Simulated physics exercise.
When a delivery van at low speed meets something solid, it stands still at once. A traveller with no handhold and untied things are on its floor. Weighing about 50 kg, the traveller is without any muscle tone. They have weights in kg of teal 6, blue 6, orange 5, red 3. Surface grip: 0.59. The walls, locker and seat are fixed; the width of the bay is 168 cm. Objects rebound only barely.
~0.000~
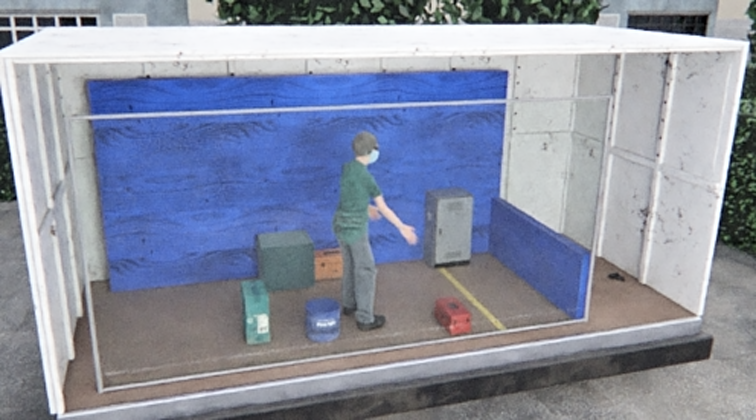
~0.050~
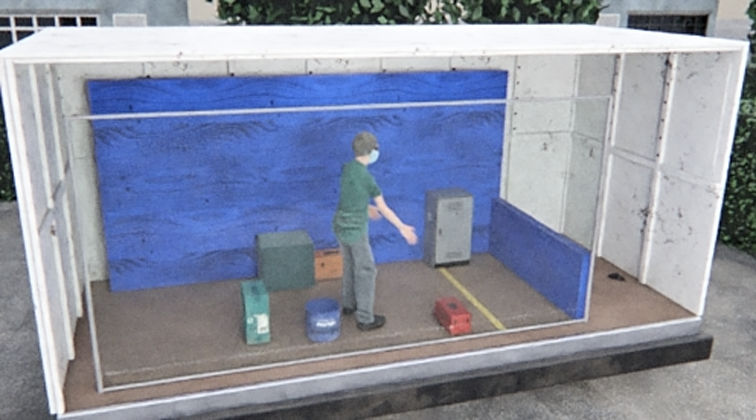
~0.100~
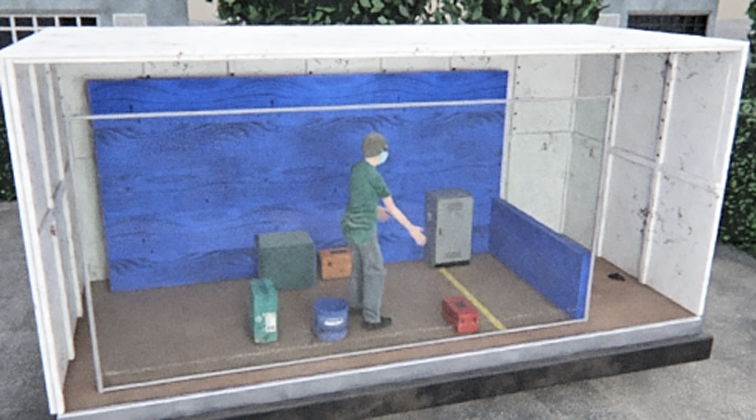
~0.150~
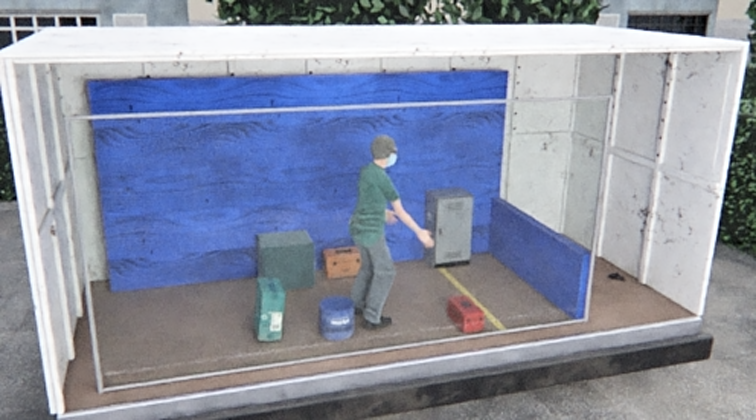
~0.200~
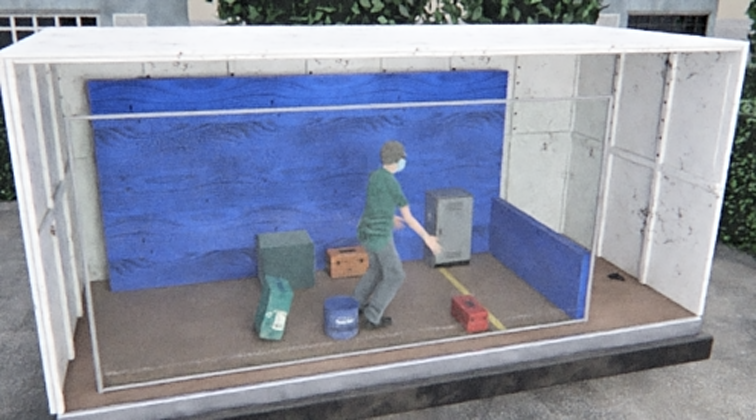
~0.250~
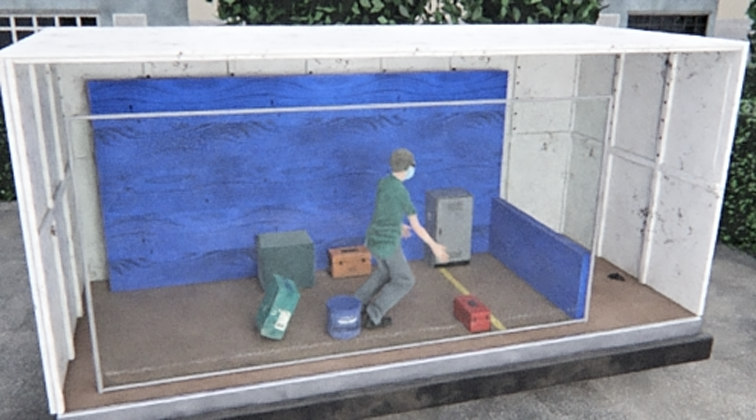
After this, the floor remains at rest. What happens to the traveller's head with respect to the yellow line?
The traveller's head will not reach the yellow line.
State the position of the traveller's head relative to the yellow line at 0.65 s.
Short by some 25 cm.
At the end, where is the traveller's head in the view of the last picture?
Close to (451, 302).
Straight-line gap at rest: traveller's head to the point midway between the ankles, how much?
About 60 cm.
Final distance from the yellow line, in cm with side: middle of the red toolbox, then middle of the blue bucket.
Red toolbox, 20 centimetres short; blue bucket, 130 centimetres short.
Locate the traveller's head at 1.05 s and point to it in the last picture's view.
At that time it is near pixel (450, 301) in the last view.
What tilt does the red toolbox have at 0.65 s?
Tilt: Around 0°.
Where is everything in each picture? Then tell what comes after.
In the first frame, traveller's head (361, 156), blue bucket (323, 320), orange toolbox (332, 264), yellow line (499, 325).
In the second frame, traveller's head (361, 156), blue bucket (323, 320), orange toolbox (332, 264).
In the third frame, traveller's head (370, 156), blue bucket (331, 319), orange toolbox (339, 263).
In the fourth frame, traveller's head (380, 159), blue bucket (337, 318), orange toolbox (344, 262).
In the fifth frame, traveller's head (389, 164), blue bucket (341, 317), orange toolbox (347, 262).
In the sixth frame, traveller's head (398, 171), blue bucket (344, 317), orange toolbox (349, 262), yellow line (499, 325). Everything loose set off at about 1.4 m/s.
After 0.40 s the traveller's head is 53 cm short of the yellow line, near (426, 208) in the last picture's view.
After 0.65 s the traveller's head is 25 cm short of the yellow line, near (454, 297) in the last picture's view; the blue bucket 125 cm short of the yellow line, tilted 0°.
After 1.05 s the traveller's head is 31 cm short of the yellow line, near (450, 301) in the last picture's view.
When all is still (2.2 s), teal pack stops short of the yellow line; blue bucket stops short of the yellow line; orange toolbox stops short of the yellow line; red toolbox stops short of the yellow line; traveller's hips stop short of the yellow line; traveller's head stops short of the yellow line.
